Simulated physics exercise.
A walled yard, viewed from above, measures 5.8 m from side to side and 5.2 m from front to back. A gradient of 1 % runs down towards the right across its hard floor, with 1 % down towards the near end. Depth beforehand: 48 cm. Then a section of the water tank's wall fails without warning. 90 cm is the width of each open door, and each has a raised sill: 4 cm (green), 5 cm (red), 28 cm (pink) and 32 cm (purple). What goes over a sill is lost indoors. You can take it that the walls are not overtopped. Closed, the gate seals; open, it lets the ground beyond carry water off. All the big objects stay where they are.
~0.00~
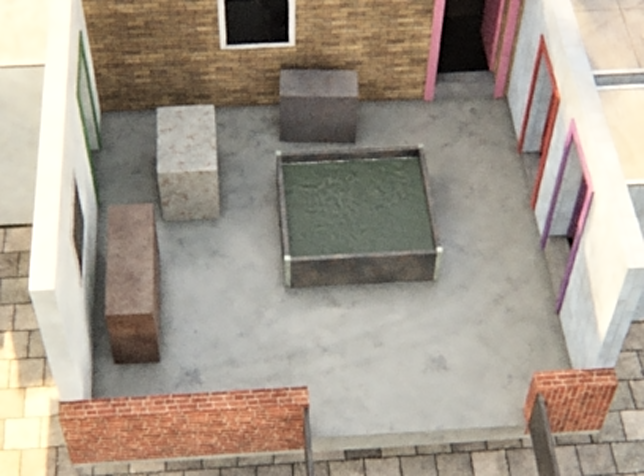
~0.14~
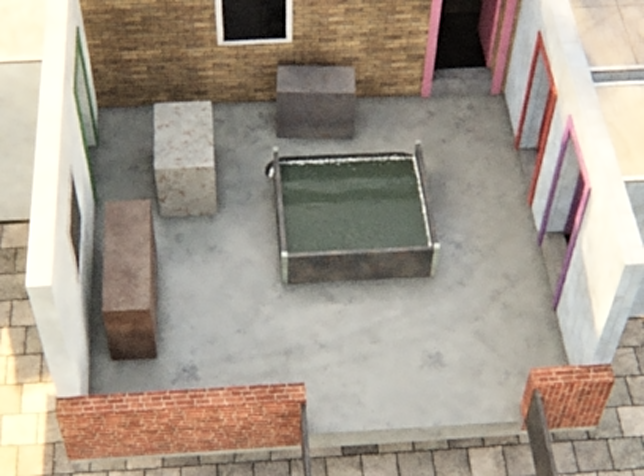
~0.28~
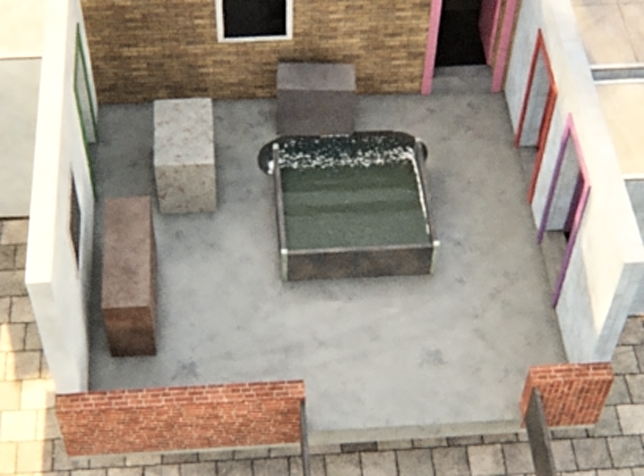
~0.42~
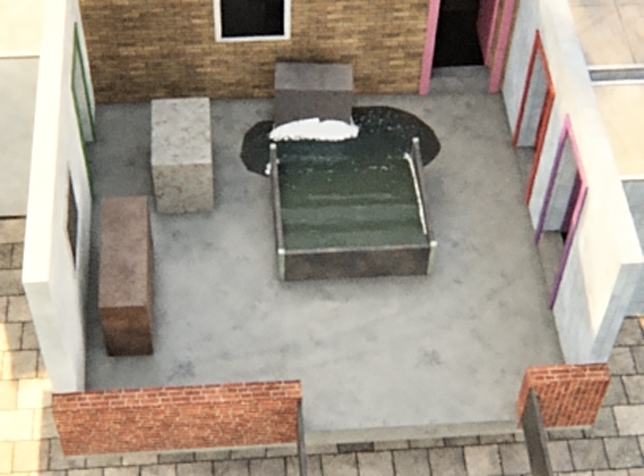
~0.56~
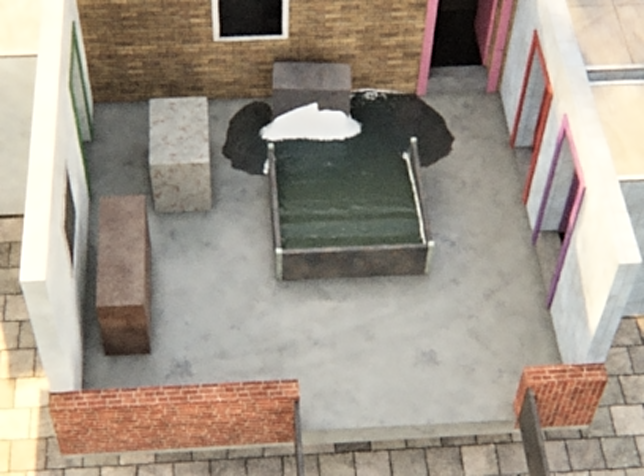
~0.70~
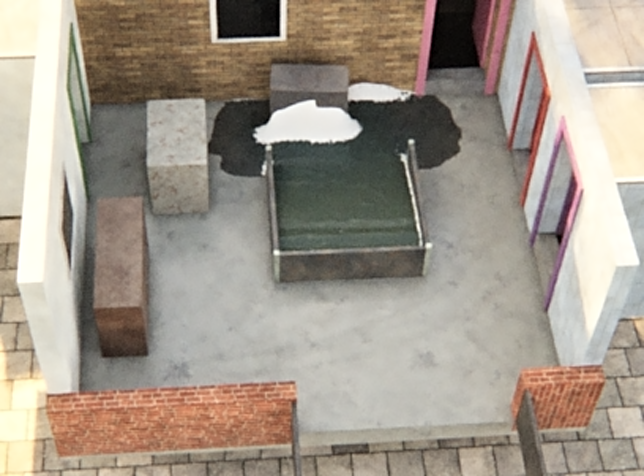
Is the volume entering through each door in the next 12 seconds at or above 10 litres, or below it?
Result: Green door: The total grows larger than the cap; red door: The total grows larger than the cap; pink door: The total remains smaller than the cap; purple door: The total remains smaller than the cap.
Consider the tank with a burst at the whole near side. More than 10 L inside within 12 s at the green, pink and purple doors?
Here's how it goes: Green falls short, pink falls short, purple falls short.
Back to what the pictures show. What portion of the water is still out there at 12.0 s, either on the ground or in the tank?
Roughly 68 per cent is still there.
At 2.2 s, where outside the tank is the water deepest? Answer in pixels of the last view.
Near (496, 107).
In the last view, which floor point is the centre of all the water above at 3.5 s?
Near (338, 177).
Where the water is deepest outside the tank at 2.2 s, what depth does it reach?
Max depth: About 36 centimetres.
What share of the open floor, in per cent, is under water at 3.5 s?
Close to 60 in a hundred.
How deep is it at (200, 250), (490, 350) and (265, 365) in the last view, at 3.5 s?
Around 1 cm, 2 cm and 1 cm, in the order given.
After 1.4 s water covers 20 % of the floor and is deepest (32 cm) near (326, 150); green door not reached, red door not reached, pink door 16 cm at the sill, 0 L in, purple door not reached.
After 2.2 s water covers 30 % of the floor and is deepest (36 cm) near (496, 107); green door 3 cm at the sill, 0 L in, red door 7 cm at the sill, 0 L in, pink door 22 cm at the sill, 0 L in, purple door not reached.
After 3.5 s water covers 60 % of the floor and is deepest (19 cm) near (498, 116); green door 9 cm at the sill, 8 L in, red door 10 cm at the sill, 10 L in, pink door 18 cm at the sill, 1 L in, purple door 4 cm at the sill, 0 L in.
After 7.0 s water covers 85 % of the floor and is deepest (12 cm) near (562, 401); green door 4 cm at the sill, 33 L in, red door 9 cm at the sill, 39 L in, pink door 8 cm at the sill, 1 L in, purple door 4 cm at the sill, 0 L in.
After 12.0 s water covers 95 % of the floor and is deepest (8 cm) near (562, 401); green door 1 cm at the sill, 33 L in, red door 6 cm at the sill, 54 L in, pink door 4 cm at the sill, 1 L in, purple door 3 cm at the sill, 0 L in.
